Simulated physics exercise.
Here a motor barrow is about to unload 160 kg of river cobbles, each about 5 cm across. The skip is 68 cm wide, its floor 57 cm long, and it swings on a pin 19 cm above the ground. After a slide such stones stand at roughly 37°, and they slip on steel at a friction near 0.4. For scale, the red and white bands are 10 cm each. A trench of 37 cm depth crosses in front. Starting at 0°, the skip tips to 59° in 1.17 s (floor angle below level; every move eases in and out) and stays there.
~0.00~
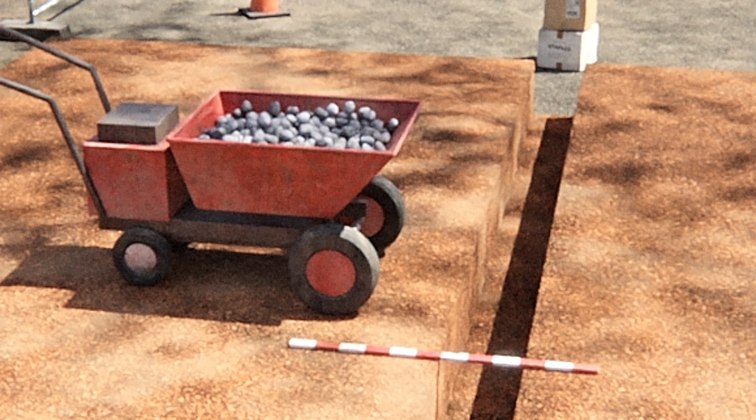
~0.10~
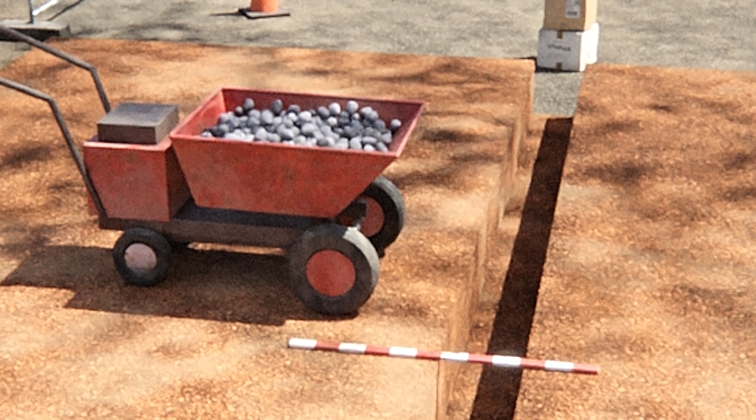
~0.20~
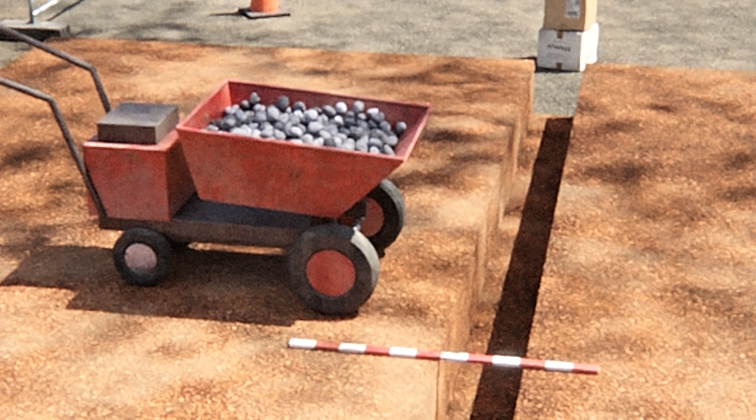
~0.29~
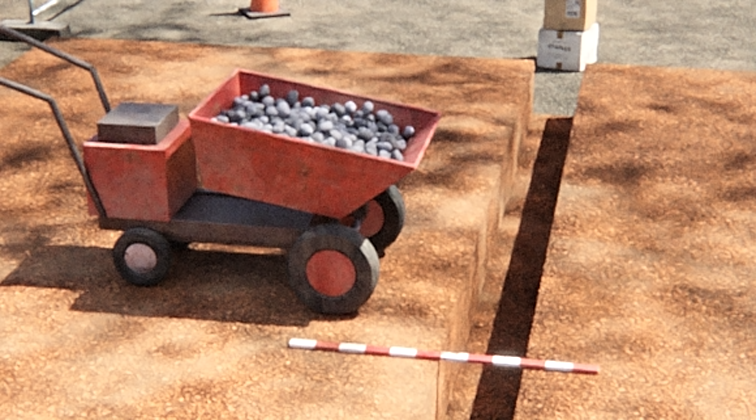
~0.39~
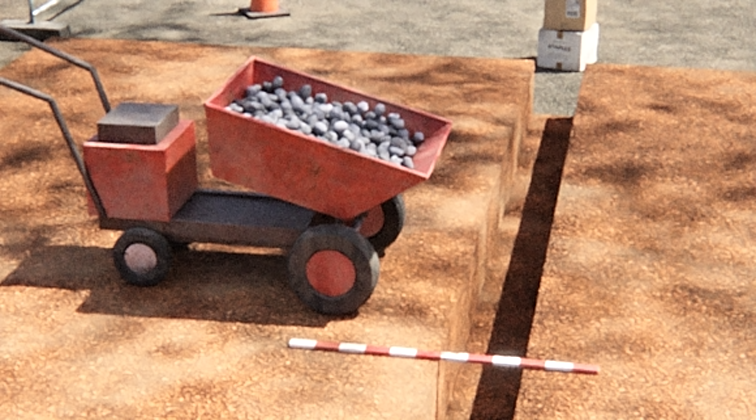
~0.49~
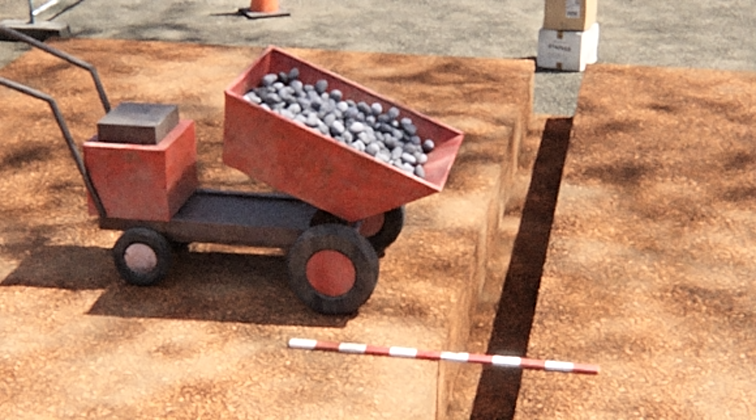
On a patch of reddish-brown ground beside a narrow trench, a red motor barrow stood still while its skip, loaded with grey cobbles, gradually tilted up at the left and leaned toward the right.
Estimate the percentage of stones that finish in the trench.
About 62 per cent.
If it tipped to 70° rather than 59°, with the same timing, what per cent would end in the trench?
In that case some 75 per cent.
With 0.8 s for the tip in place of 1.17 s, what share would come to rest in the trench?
In that case some 50 per cent.
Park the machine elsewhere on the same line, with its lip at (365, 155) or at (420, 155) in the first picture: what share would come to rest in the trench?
About 75 and 40 per cent.
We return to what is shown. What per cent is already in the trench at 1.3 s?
Some 15 per cent.
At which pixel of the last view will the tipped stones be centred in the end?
Near (512, 347).
After 0.9 s the floor is at 50°; 100 % in the skip; the foremost stones are at (460, 218).
After 1.3 s the floor is at 59°; 84 % in the skip, 14 % in the trench, 1 % past the trench; the foremost stones are at (549, 290).
After 1.6 s the floor is at 59°; 52 % in the skip, 31 % in the trench, 17 % past the trench; the foremost stones are at (655, 300).
After 3.6 s the floor is at 59°; 19 % in the skip, 62 % in the trench, 19 % past the trench; the foremost stones are at (753, 316).
